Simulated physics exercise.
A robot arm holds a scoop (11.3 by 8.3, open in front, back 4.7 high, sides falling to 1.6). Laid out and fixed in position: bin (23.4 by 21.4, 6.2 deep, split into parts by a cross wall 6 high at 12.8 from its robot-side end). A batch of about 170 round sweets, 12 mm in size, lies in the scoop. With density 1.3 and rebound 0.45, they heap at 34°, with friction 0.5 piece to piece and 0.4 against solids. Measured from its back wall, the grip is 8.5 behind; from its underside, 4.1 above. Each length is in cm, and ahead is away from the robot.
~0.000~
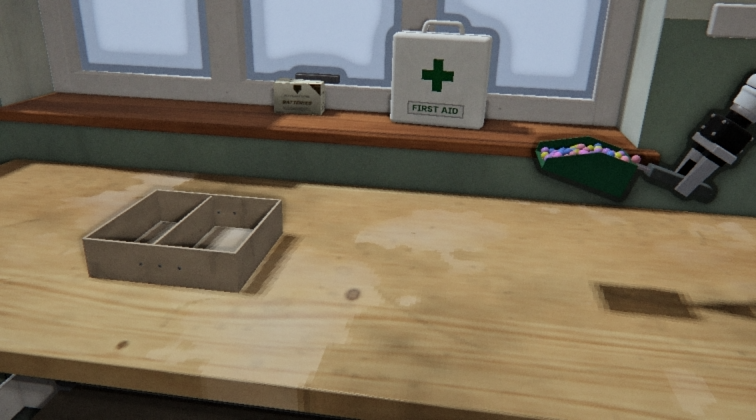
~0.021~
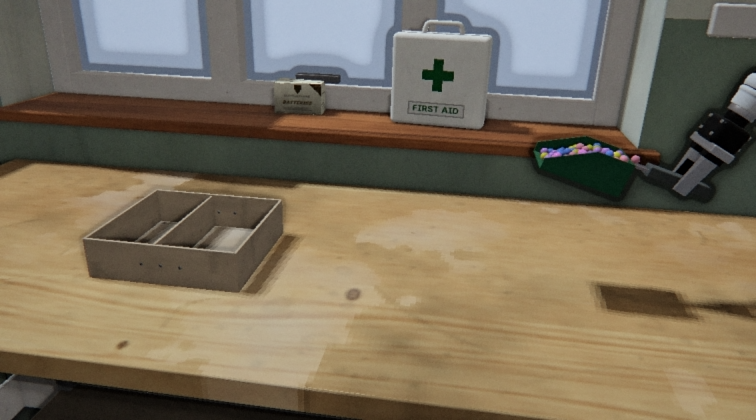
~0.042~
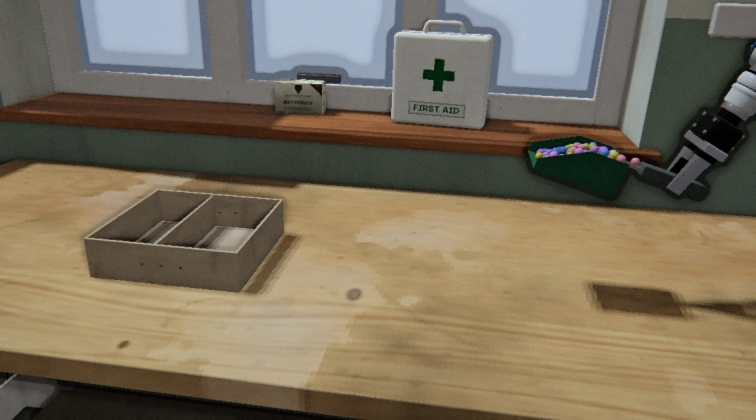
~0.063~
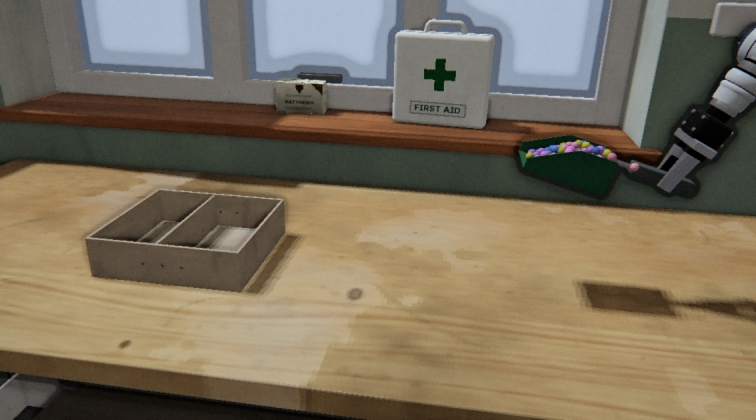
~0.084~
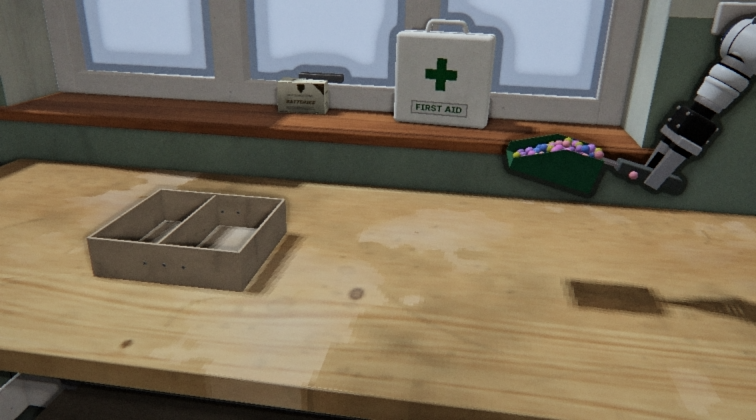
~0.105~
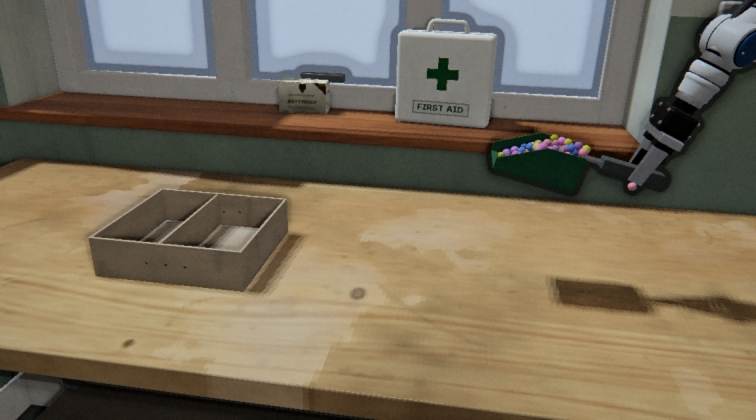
A robot arm with white and black segments, at the right edge, carries a dark green scoop heaped with small multicoloured round sweets, seen from slightly above a pale wooden workbench. Behind the bench, a white first aid box with a green cross and a small card sit on a reddish-brown windowsill, with an open two-compartment box at left. The scoop slides slightly leftward, its backward tilt easing a little, while the view barely shifts.
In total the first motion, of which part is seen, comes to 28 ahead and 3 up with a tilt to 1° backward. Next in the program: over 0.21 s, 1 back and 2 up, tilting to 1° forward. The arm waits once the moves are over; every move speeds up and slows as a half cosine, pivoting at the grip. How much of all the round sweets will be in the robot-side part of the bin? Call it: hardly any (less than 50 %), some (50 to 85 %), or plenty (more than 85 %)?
I would call it hardly any.
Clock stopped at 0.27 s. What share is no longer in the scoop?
Around 5 percent at that moment.
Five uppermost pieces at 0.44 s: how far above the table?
Estimated height above table: About 22 centimetres.
After 0.27 s, tilted 2° backward, highest piece 23 above the table; 166 on the scoop, 8 in flight or on a rim.
After 0.44 s, level, highest piece 22 above the table; 38 on the scoop, 22 in the robot-side part, 4 on the table or floor, 110 in flight or on a rim.
After 0.72 s, level, highest piece 21 above the table; 93 on the table or floor, 50 in the robot-side part, 21 on the scoop, 10 in flight or on a rim.
After 1.77 s, level, highest piece 21 above the table; 103 on the table or floor, 50 in the robot-side part, 21 on the scoop.
At rest, 103 on the table or floor, 50 in the robot-side part, 21 on the scoop. That is 29 % in the robot-side part of the bin.
